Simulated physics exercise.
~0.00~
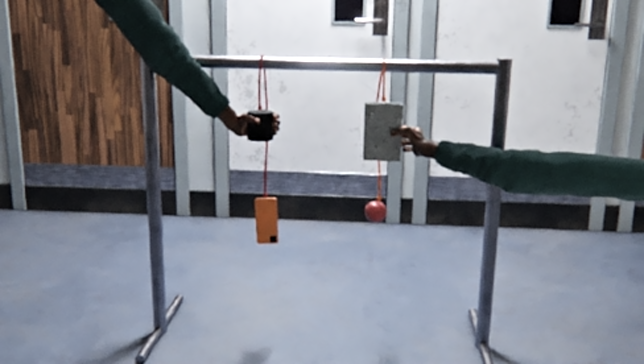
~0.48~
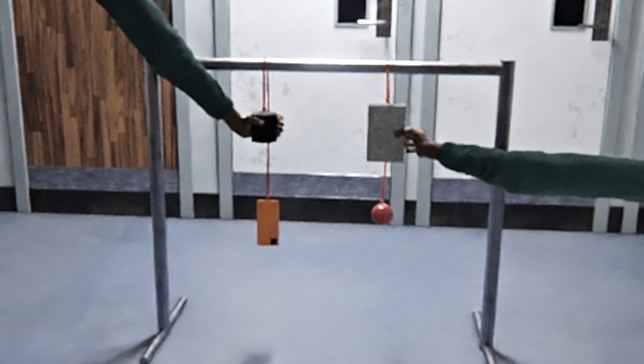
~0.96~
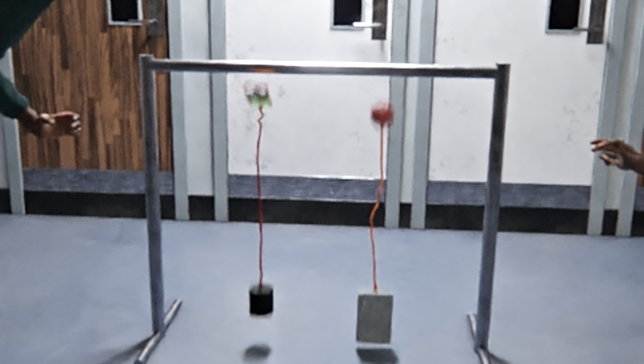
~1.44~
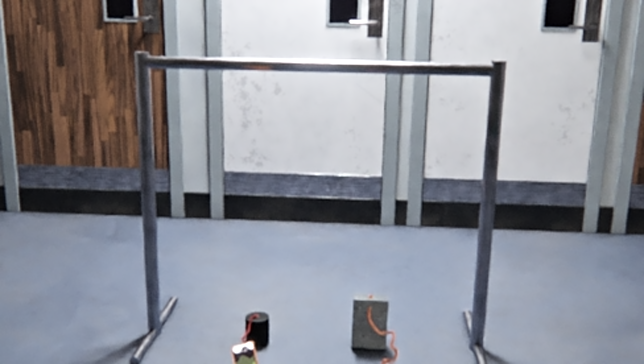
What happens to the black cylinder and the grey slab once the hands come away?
Neither one is held up. The black cylinder pulls its red cord over the rail as it falls, and the grey slab drops to the floor as well.
Two dark green-sleeved arms reach in from either side of a metal rail, seen from the front in a room with a blue-grey floor and pale doors. The left hand holds a small black cylinder and the right hand a grey slab, each on a red cord looped over the rail, with an orange phone and a red apple hanging lower. The hands let go and draw back. The cylinder and slab drop while the phone and apple shoot up to the rail. Finally, the cylinder and slab rest on the floor, the phone beside the cylinder, and the rail is bare.
